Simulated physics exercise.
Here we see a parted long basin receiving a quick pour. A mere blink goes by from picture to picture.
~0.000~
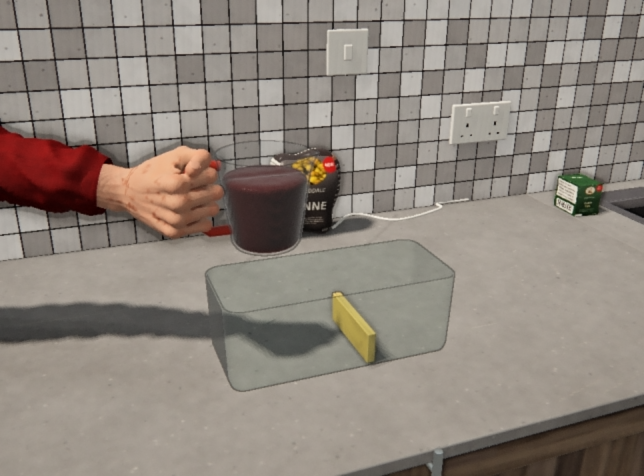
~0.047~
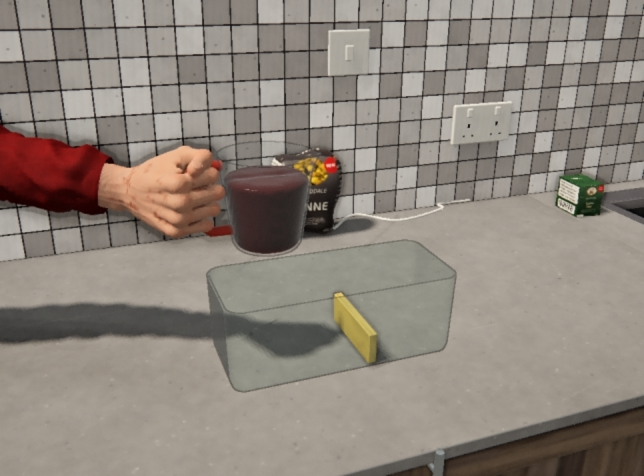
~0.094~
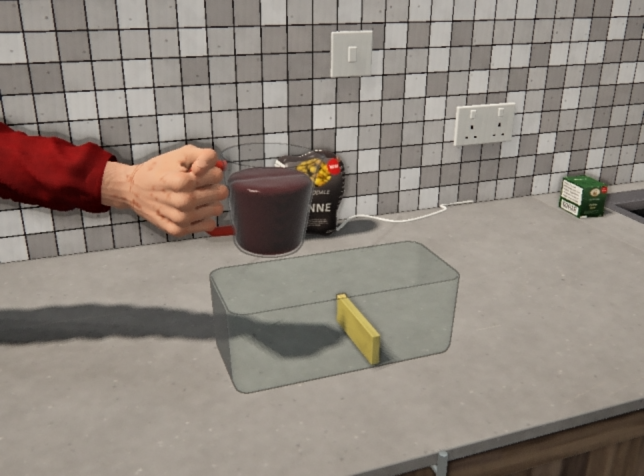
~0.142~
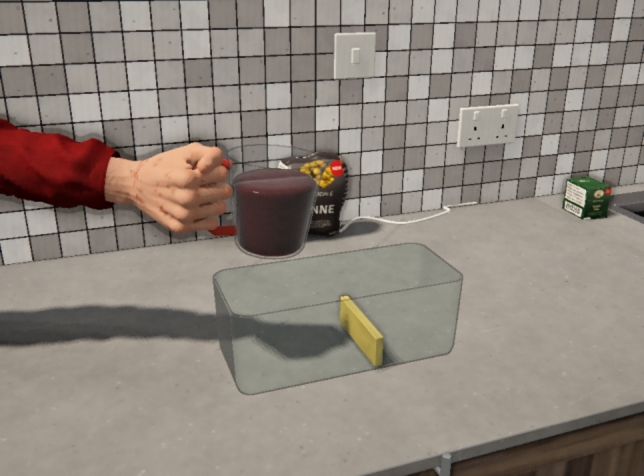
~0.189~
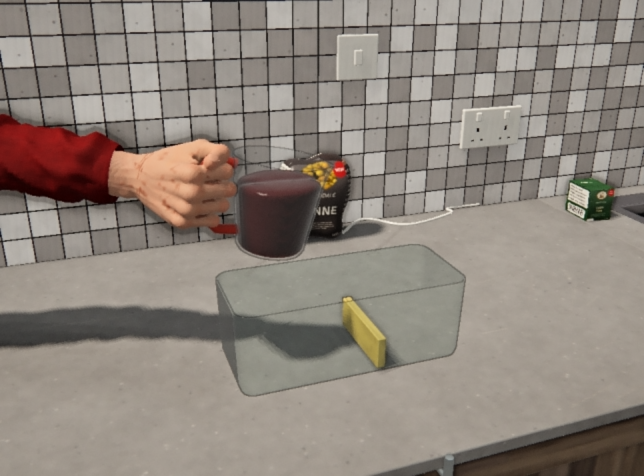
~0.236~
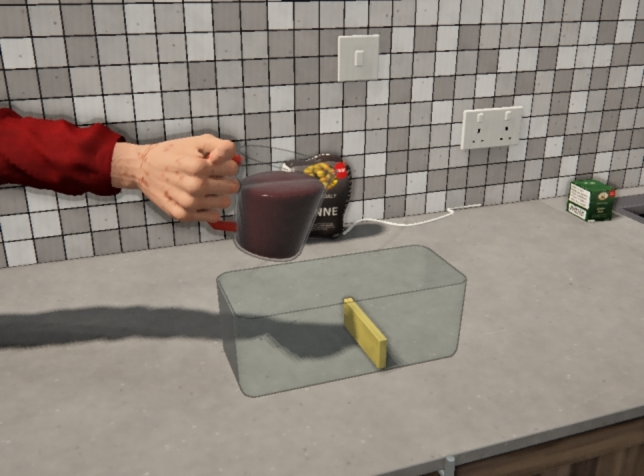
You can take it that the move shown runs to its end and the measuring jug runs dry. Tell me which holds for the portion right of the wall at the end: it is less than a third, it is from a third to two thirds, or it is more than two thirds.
The quantity right of the wall will come in at one third to two thirds.
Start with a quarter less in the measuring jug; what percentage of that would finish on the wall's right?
Best guess: Around 35 %.
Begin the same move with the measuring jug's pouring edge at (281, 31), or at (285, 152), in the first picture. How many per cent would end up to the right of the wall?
Estimate, in order: 30 and 5 per cent.
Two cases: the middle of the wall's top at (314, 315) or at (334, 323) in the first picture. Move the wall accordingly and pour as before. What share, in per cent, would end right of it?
First try close to 95 percent, second try close to 80 percent.
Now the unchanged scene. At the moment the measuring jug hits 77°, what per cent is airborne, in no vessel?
Near 20 parts in a hundred.
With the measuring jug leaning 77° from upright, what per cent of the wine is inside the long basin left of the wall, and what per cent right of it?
0 % left, 5 % right.
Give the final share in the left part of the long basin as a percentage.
Something like 50 per cent, roughly.
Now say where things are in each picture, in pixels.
In the first frame, it leans 0°; its right rim is at (318, 150); the wine meets the walls at (221, 179) and (304, 171); the long basin's rim runs from (214, 292) to (434, 257); the wall's top is at (353, 313).
In the second frame, it leans 1°; its right rim is at (320, 151); the wine meets the walls at (223, 180) and (305, 172).
In the third frame, it leans 2°; its right rim is at (324, 154); the wine meets the walls at (227, 180) and (308, 174).
In the fourth frame, it leans 5°; its right rim is at (329, 158); the wine meets the walls at (232, 182) and (313, 176).
In the fifth frame, it leans 9°; its right rim is at (334, 163); the wine meets the walls at (236, 184) and (317, 177).
In the sixth frame, it leans 14°; its right rim is at (338, 169); the wine meets the walls at (238, 186) and (321, 179).
A moment on, the measuring jug is tipped on its side and 73 per cent is still to pour, 1 is left of the wall and 7 right of it.
Next, the measuring jug is tipped right over and 9 per cent is still to pour, 34 is left of the wall and 49 right of it.
Then the measuring jug is tipped right over and 0 per cent is still to pour, 51 is left of the wall and 48 right of it.
Later the measuring jug is tipped right over and 0 per cent is still to pour, 51 is left of the wall and 48 right of it.
In the end 51 per cent lies left of the wall, 48 right of it and 1 outside.
